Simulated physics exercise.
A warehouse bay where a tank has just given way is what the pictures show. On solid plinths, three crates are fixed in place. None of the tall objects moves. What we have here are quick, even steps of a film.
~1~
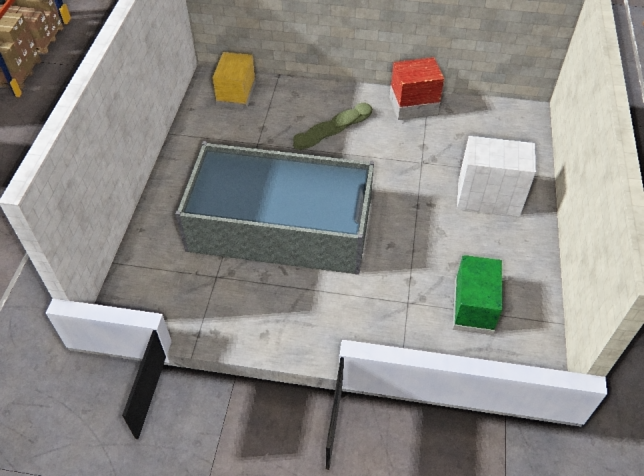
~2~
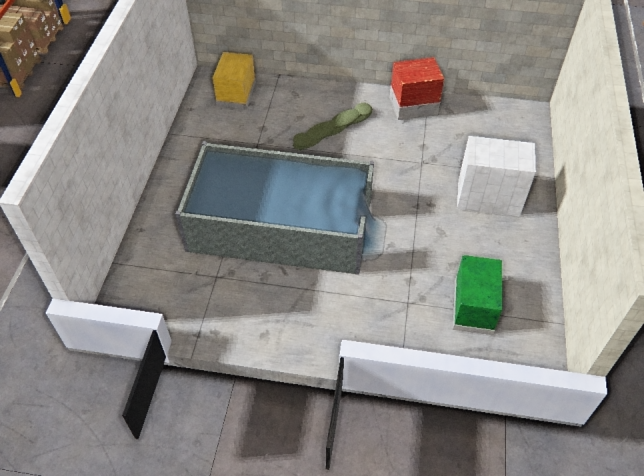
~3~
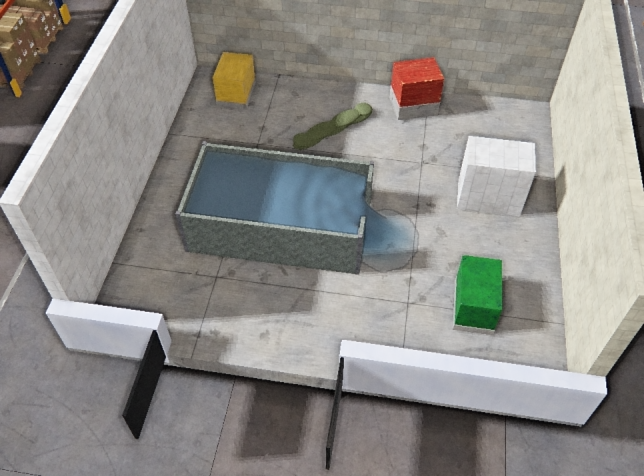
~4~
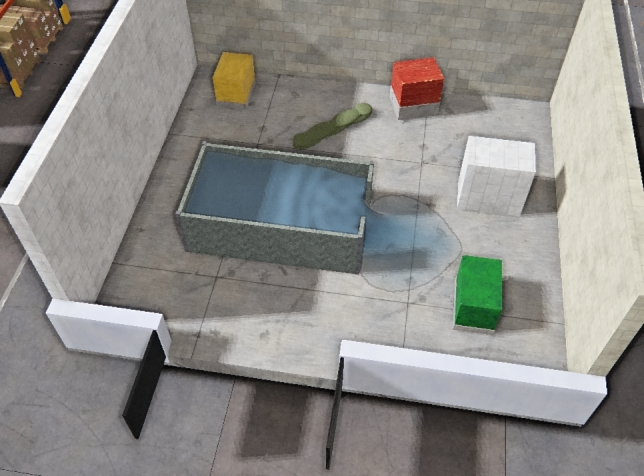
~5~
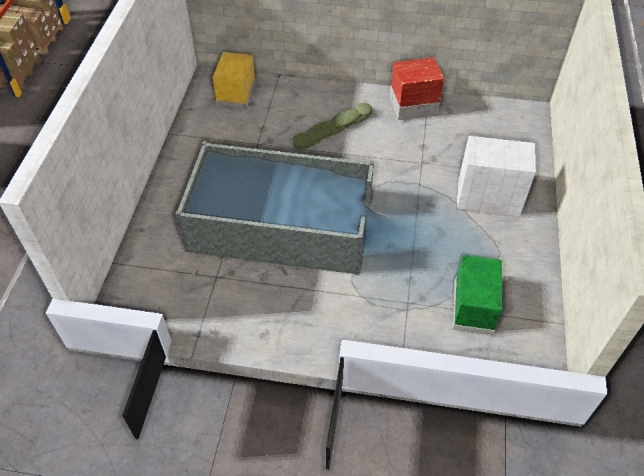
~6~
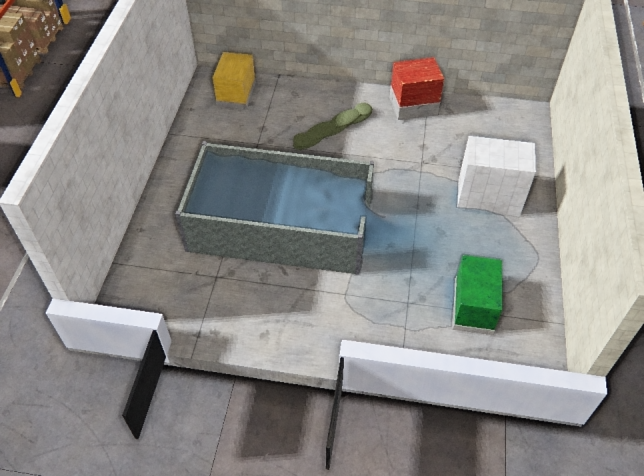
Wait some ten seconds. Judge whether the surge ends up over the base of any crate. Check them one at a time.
One by one: Green crate: Too low, red crate: High enough, yellow crate: High enough.
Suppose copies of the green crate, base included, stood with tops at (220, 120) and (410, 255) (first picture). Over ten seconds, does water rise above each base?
One by one: Is not reached; gets flooded.
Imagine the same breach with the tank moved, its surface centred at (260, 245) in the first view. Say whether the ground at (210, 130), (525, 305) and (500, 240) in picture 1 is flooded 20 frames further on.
As listed: Not flooded, awash, under water.
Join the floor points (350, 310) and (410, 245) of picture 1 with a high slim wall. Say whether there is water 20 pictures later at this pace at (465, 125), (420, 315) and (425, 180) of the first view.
In that order: Awash, clear, covered.
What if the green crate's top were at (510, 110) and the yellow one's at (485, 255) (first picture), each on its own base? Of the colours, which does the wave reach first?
First: The yellow crate.
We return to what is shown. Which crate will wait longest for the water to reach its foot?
Easy - the crate marked yellow.
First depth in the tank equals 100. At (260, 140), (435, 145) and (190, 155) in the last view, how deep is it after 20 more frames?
Going in order, that's 0, 4 and 0 %.
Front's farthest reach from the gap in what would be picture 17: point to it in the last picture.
I'd put it around (550, 119).
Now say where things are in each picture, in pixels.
In the first picture, still water in the water tank at (278, 191).
In the second picture, the front is at (370, 256), out from the gap at (362, 225).
In the third picture, the front is at (412, 250), out from the gap at (362, 225).
In the fourth picture, the front is at (453, 255), out from the gap at (362, 225).
In the fifth picture, water pours out at (362, 225) and has run to (491, 245).
In the sixth picture, the front is at (529, 265), out from the gap at (362, 225).
A moment on, water covers 25 % of the floor; the green crate water round its plinth, the red crate not reached, the yellow crate not reached.
Next, water covers 40 % of the floor; the green crate water round its plinth, the red crate water round its plinth, the yellow crate not reached.
Then, water covers 50 % of the floor; the green crate water round its plinth, the red crate water round its plinth, the yellow crate not reached.
Later, water covers 70 % of the floor; the green crate water round its plinth, the red crate water round its plinth, the yellow crate water round its plinth.
In the end, water covers 95 % of the floor; the green crate was topped, the red crate stayed above the water, the yellow crate stayed above the water.
